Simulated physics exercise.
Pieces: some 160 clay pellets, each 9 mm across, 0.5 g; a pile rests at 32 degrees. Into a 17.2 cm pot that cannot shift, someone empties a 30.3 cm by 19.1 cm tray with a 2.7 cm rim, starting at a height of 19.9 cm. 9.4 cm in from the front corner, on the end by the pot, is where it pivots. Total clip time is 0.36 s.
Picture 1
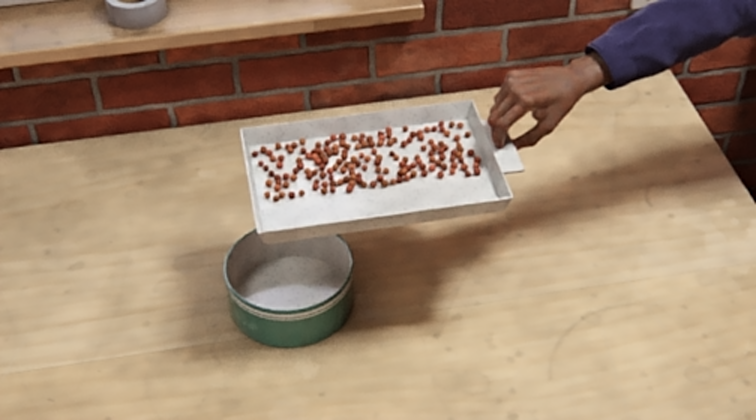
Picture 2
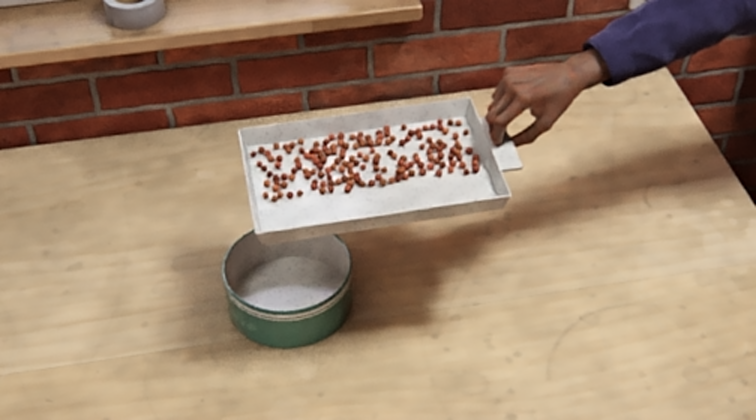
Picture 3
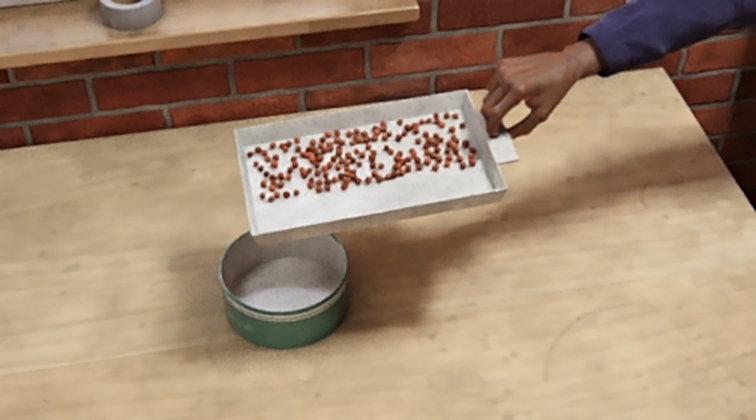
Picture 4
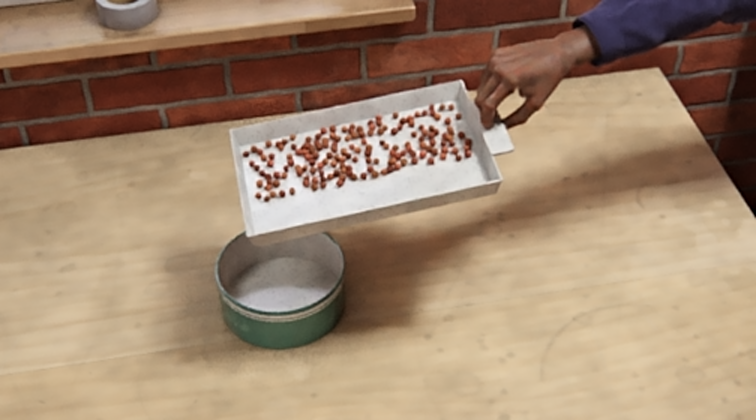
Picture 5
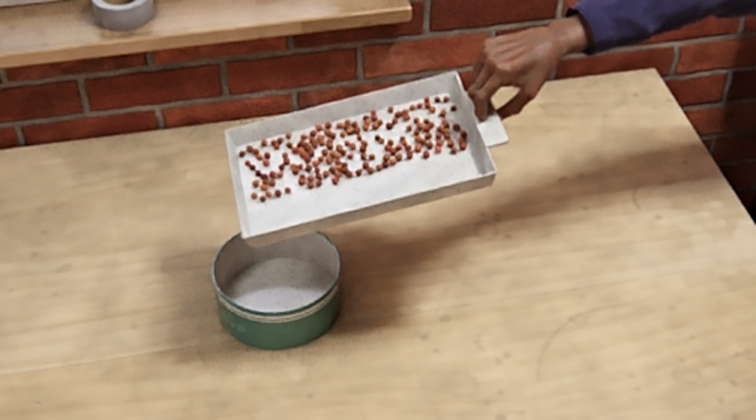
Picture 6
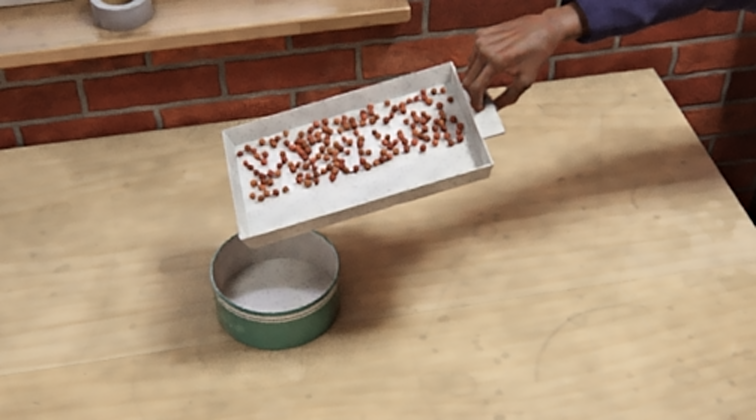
On a wooden table by a brick wall, a hand gradually raises the right end of a pellet-strewn tray above a green pot.
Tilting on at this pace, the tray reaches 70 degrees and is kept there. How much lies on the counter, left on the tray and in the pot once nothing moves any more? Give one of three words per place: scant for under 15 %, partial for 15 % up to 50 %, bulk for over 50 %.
Counter - scant, left on the tray - bulk, pot - scant.
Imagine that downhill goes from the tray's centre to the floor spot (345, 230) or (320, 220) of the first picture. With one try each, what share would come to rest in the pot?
The share comes to roughly 5 in a hundred, then roughly 0 in a hundred.
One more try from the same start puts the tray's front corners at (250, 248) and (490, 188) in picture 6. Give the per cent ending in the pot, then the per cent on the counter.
You'd end with pot at 0 and counter at 5.
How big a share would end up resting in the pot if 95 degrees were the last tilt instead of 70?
In that case some 10 per cent.
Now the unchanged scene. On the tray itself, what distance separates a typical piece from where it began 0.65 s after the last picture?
Displacement on the tray: About 11 cm.
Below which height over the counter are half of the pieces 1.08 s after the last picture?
About 22 cm.
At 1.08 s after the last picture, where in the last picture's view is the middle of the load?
Roughly (251, 179).
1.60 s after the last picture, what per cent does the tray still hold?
It works out to near 100 per cent of the load.
Then, 0.65 s after the last picture, tilt 39 degrees; the tray holds 100 %, the pot 0 %.
Then, 1.08 s after the last picture, tilt 57 degrees; the tray holds 100 %, the pot 0 %.
Then, 1.60 s after the last picture, tilt 70 degrees; the tray holds 100 %, the pot 0 %.
In the end, counter 0 %, tray 100 %, pot 0 %.
